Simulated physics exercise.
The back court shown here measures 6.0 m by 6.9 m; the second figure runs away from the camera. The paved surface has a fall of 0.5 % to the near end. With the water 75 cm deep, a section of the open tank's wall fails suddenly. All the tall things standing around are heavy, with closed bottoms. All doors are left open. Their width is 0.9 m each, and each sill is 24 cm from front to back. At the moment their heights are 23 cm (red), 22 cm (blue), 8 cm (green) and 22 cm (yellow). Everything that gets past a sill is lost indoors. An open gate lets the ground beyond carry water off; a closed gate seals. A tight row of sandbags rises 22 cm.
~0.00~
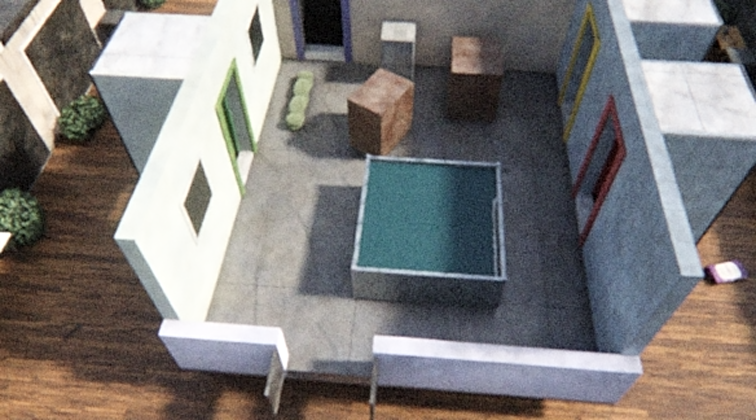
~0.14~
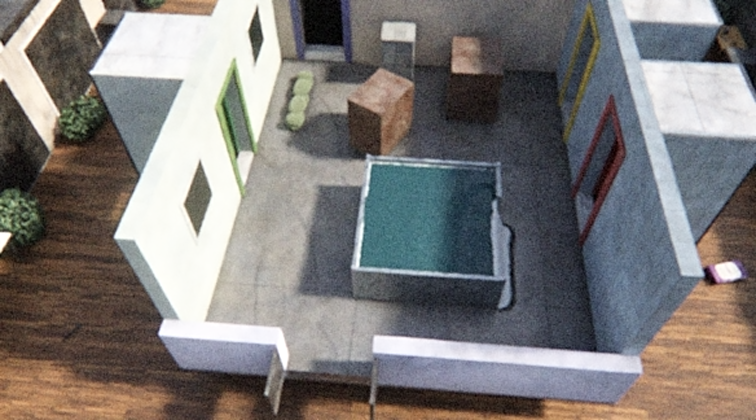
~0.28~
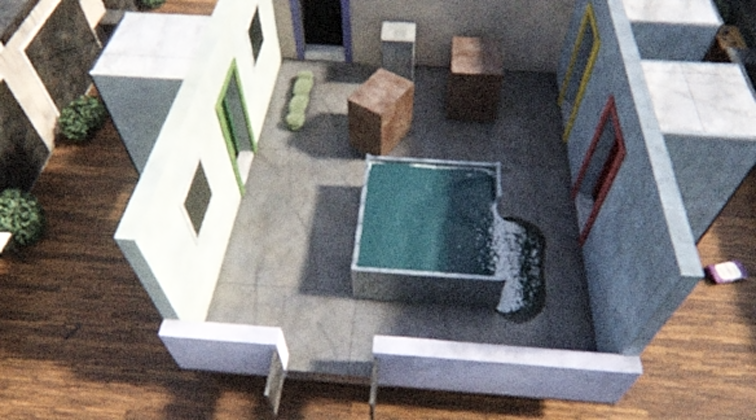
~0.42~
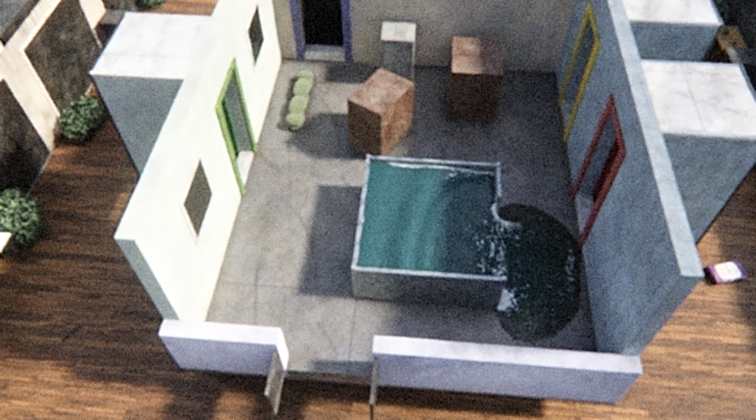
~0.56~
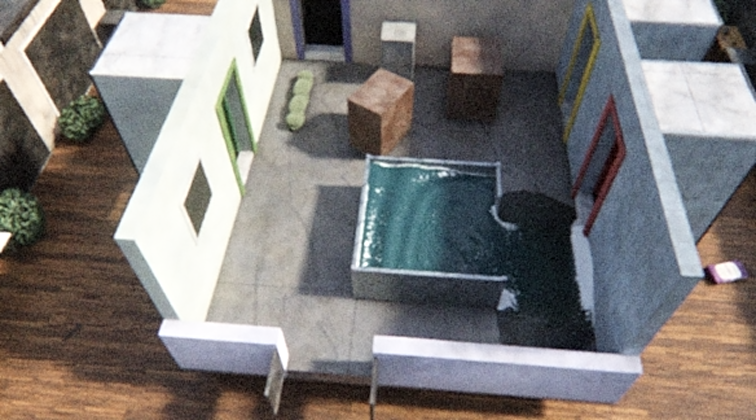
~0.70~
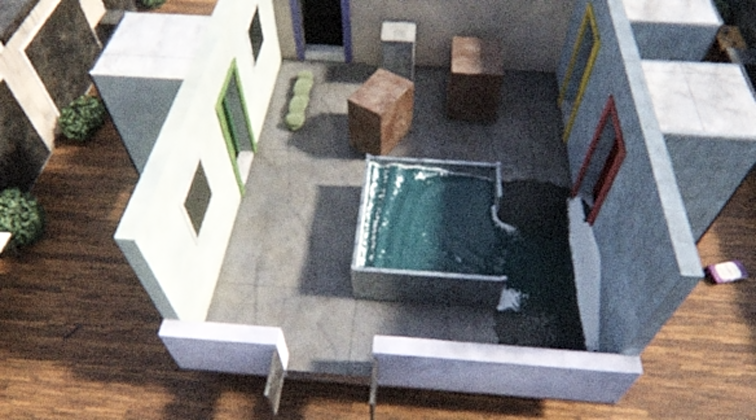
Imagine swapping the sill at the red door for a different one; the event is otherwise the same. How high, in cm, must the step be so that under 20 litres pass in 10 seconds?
Roughly 31 cm.
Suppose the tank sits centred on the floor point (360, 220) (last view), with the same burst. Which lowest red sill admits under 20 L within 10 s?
In that case about 32 cm.
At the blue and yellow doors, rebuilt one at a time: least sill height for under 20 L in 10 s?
Roughly 10.0 cm for the blue door and roughly 11.0 cm for the yellow door.
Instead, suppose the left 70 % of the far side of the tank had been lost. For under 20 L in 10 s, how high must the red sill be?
Estimate: Near 6.0 cm.
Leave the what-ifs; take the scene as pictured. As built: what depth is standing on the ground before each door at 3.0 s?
Lab note, depth in cm: Red 23; blue 0; green 0; yellow 6.
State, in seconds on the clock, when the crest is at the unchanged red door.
1.2 s.
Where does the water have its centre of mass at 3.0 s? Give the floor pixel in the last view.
It lies near (476, 245) in the last picture.
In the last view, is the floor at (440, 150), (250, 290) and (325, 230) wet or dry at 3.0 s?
In order: Soaked, soaked, untouched.
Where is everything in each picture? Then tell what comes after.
Still water, 75 cm deep, in the open tank at (430, 216); the red door at (594, 182) is dry, in the first picture.
The front is at (511, 238), 0.3 m from the gap at (495, 253); 0.4 m2 of floor is wet, 75 cm left at the back, in the second picture.
The front is at (540, 249), 0.8 m from the gap at (494, 255); 1.3 m2 of floor is wet, 75 cm left at the back, in the third picture.
Water pours out at (494, 257) and has run 1.4 m, to (577, 254); about 10 cm deep outside, 75 cm at the back, in the fourth picture.
The front is at (583, 249), 1.5 m from the gap at (494, 257); 3.9 m2 of floor is wet, 69 cm left at the back, in the fifth picture.
The gap is at (494, 257), the front 1.7 m out at a hidden place; the back of the open tank holds 64 cm; water is at the red door at (594, 182), in the sixth picture.
After 1.4 s water covers 15 % of the floor, deepest (73 cm) near (597, 367); 33 cm at the red door, 16 litres in over its 23 cm sill.
After 3.0 s water covers 55 % of the floor, deepest (38 cm) near (599, 379); 23 cm at the red door, 55 litres in over its 23 cm sill.
After 10.0 s water covers 95 % of the floor, deepest (17 cm) near (362, 127); 8 cm at the red door, 58 litres in over its 23 cm sill.
At the red door as built, the water arrived by 0.6 s and peaked near 33 cm at 1.2 s.
With a sill of 27.5 cm, 34 litres would have come in within the 10 s; with 37 cm, 5 litres. So under 20 litres takes about 31 cm.
